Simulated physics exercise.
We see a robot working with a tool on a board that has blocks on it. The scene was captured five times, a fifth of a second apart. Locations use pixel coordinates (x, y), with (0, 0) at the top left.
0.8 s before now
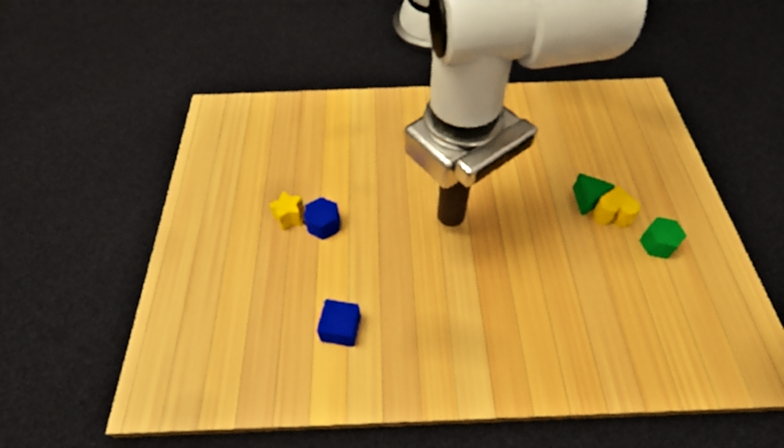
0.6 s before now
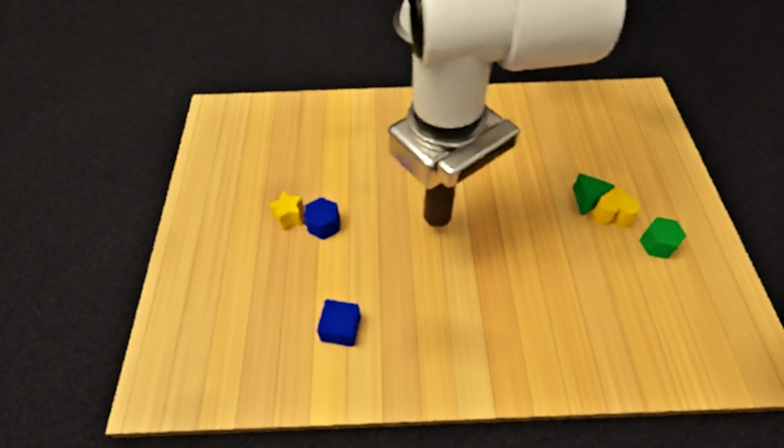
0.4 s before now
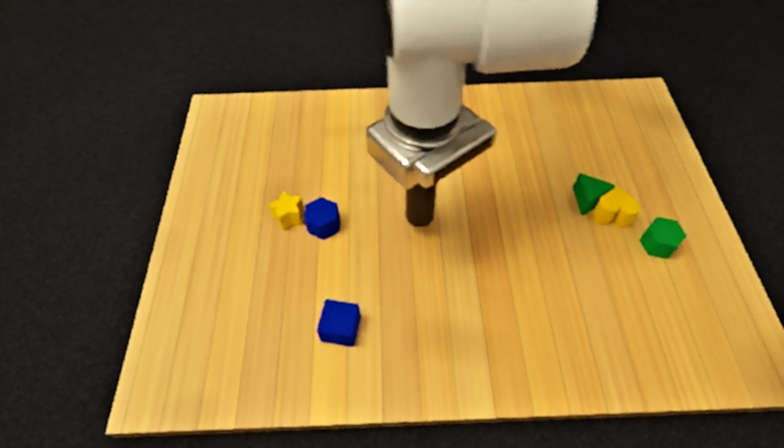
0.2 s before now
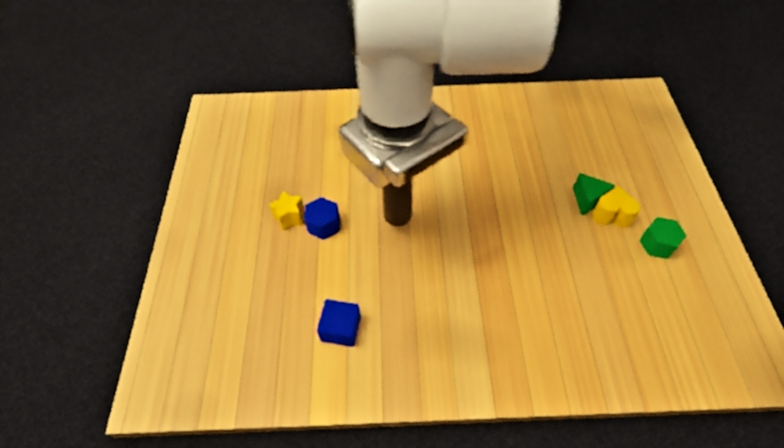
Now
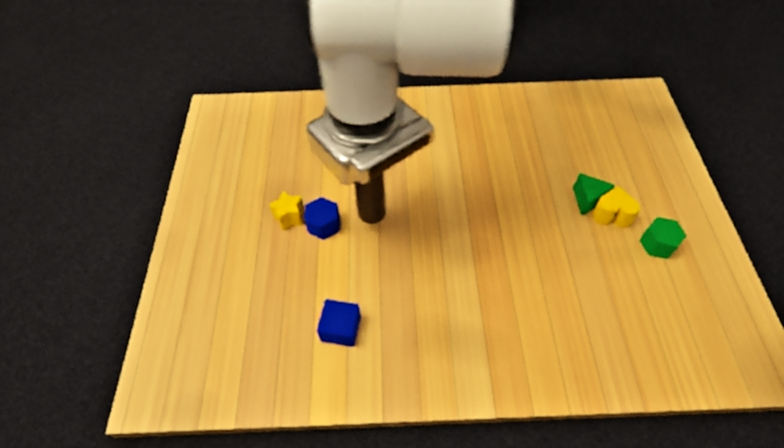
On a wooden board scattered with small blue, yellow and green blocks, a white robot arm slid its dark-tipped tool steadily left from near the middle toward a blue hexagon, while the blocks stayed still.
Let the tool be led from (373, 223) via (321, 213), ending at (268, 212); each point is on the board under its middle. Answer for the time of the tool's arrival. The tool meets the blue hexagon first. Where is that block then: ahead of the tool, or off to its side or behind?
It is gone from the front.
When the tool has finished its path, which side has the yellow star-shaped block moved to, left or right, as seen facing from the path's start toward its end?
Sideways shift: Left.
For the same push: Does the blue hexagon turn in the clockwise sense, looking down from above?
No
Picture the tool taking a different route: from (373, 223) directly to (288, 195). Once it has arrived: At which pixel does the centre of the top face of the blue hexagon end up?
Put as a pixel place, it's (297, 213).
On the path given first. One third of the way, tool at (337, 204); yellow star-shaped block at (282, 205), turned 25° clockwise; blue hexagon at (309, 213), turned 25° anticlockwise.
Two thirds of the way, tool at (300, 203); yellow star-shaped block at (262, 206), turned 45° clockwise; blue hexagon at (282, 221), turned 65° anticlockwise.
At the end, tool at (264, 203); yellow star-shaped block at (238, 208), turned 45° clockwise; blue hexagon at (276, 224), turned 85° anticlockwise.
